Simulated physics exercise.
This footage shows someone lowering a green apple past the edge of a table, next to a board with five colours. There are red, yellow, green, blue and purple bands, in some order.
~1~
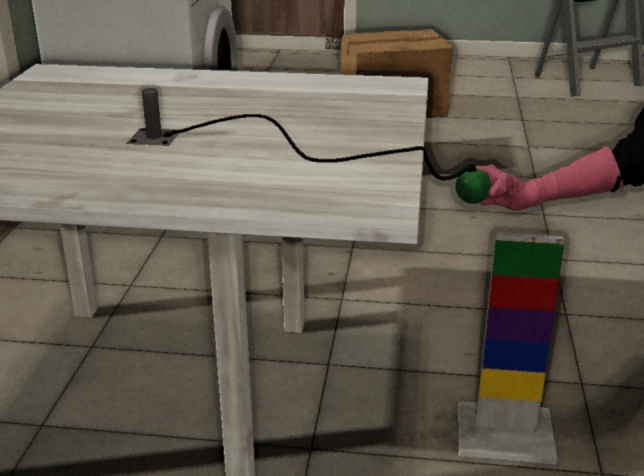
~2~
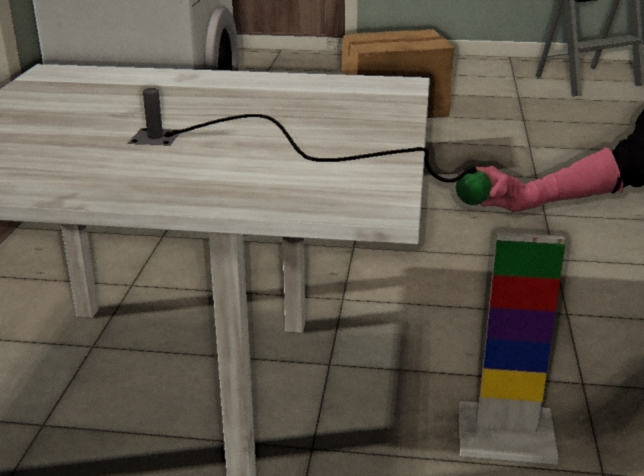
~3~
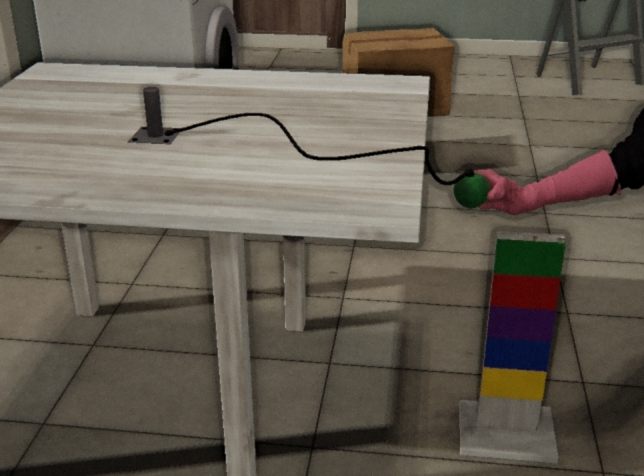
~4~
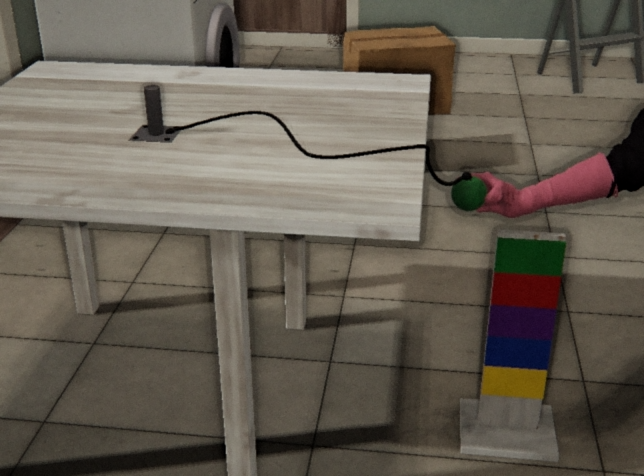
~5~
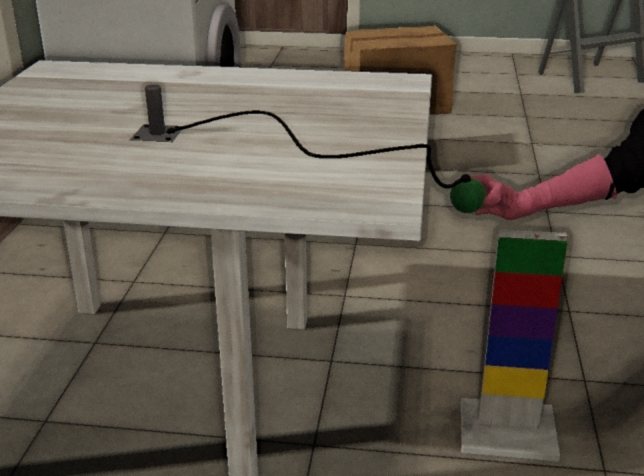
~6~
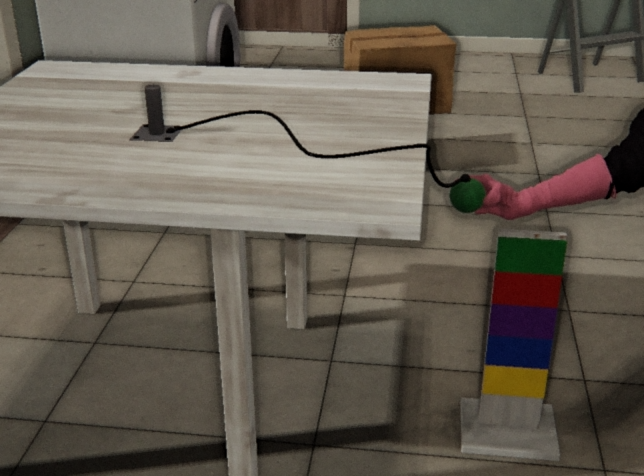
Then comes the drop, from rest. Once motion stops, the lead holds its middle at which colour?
At purple.
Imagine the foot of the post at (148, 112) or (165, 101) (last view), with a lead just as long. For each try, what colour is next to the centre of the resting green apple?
It would be red; red.
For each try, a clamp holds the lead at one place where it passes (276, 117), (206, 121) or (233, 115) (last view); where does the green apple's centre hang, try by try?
Per try (px, approx.): (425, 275); (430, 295); (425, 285).
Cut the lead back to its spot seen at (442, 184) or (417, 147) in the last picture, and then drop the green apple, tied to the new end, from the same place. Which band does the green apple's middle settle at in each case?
Cut one gives red; cut two gives green.
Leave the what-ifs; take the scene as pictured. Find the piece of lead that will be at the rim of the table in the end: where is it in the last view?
It's the piece you see at (329, 157).
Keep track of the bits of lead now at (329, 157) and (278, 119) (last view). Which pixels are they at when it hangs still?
(427, 144), then (306, 136).
A little later, apple near (386, 289); level with red.
Next, apple near (431, 309); level with purple.
When it is over, apple near (426, 308); level with purple. Its centre hangs level with the purple band.
